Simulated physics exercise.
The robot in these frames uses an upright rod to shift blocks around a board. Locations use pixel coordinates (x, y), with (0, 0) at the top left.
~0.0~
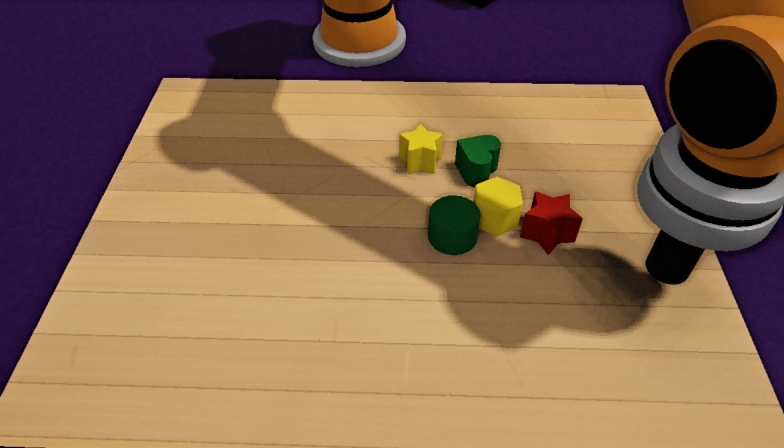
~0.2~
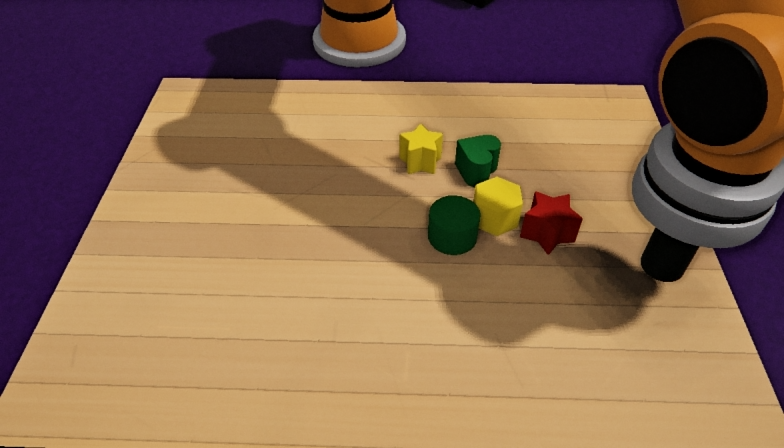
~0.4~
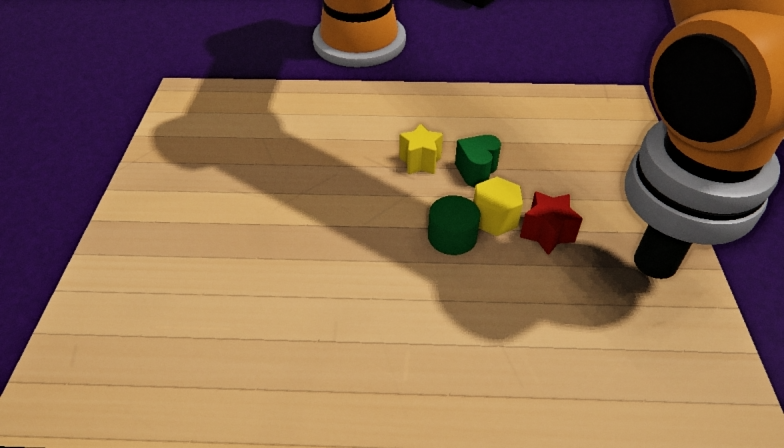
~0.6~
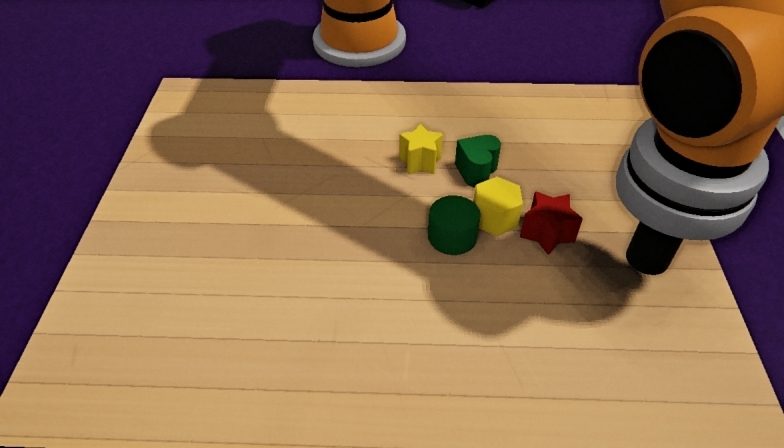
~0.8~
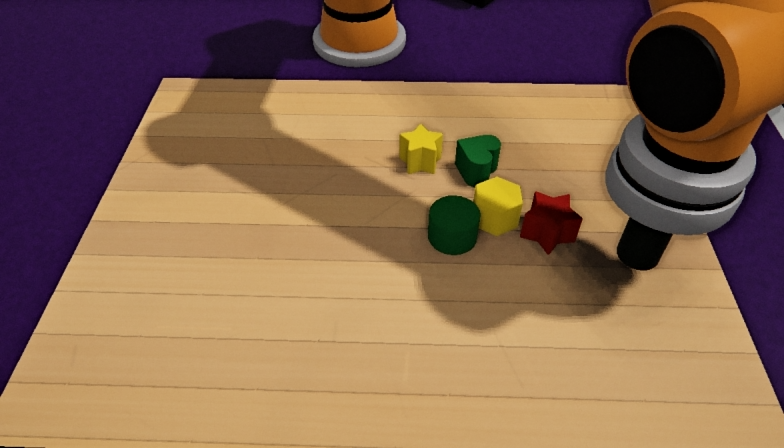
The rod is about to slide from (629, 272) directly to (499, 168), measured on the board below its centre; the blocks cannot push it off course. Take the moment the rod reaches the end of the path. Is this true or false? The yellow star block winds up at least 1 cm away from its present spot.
My answer: False.
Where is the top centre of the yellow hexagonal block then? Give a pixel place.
Its top centre is at about (464, 185).
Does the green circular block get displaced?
I'd say yes.
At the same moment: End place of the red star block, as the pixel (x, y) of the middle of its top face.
Around pixel (504, 175).
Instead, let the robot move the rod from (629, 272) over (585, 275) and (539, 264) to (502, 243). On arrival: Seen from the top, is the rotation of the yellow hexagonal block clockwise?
I'd say no.
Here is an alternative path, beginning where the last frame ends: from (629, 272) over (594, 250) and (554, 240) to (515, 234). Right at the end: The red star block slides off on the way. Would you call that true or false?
Answer: False.
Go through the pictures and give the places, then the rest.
In the first picture, rod's lower end at (667, 268); yellow star block at (422, 137); green circular block at (455, 212); green heart-shaped block at (480, 147); yellow hexagonal block at (499, 193); red star block at (554, 209).
In the second picture, rod at (662, 266); blocks still.
In the third picture, rod at (655, 263); blocks still.
In the fourth picture, rod at (647, 259); blocks still.
In the fifth picture, rod at (637, 255); yellow star block at (422, 137); green circular block at (455, 212); green heart-shaped block at (480, 147); yellow hexagonal block at (499, 193); red star block at (554, 209).
The first path, step by step. One third of the way, rod at (586, 215); red star block at (542, 205).
Two thirds of the way, rod at (542, 180); green circular block at (445, 215); yellow hexagonal block at (474, 187), turned 20° anticlockwise; red star block at (517, 189), turned 25° anticlockwise.
At the end, rod at (502, 150); yellow star block still; green circular block at (443, 217); green heart-shaped block at (471, 143), turned 30° anticlockwise; yellow hexagonal block at (464, 185), turned 40° anticlockwise; red star block at (504, 175), turned 50° anticlockwise.
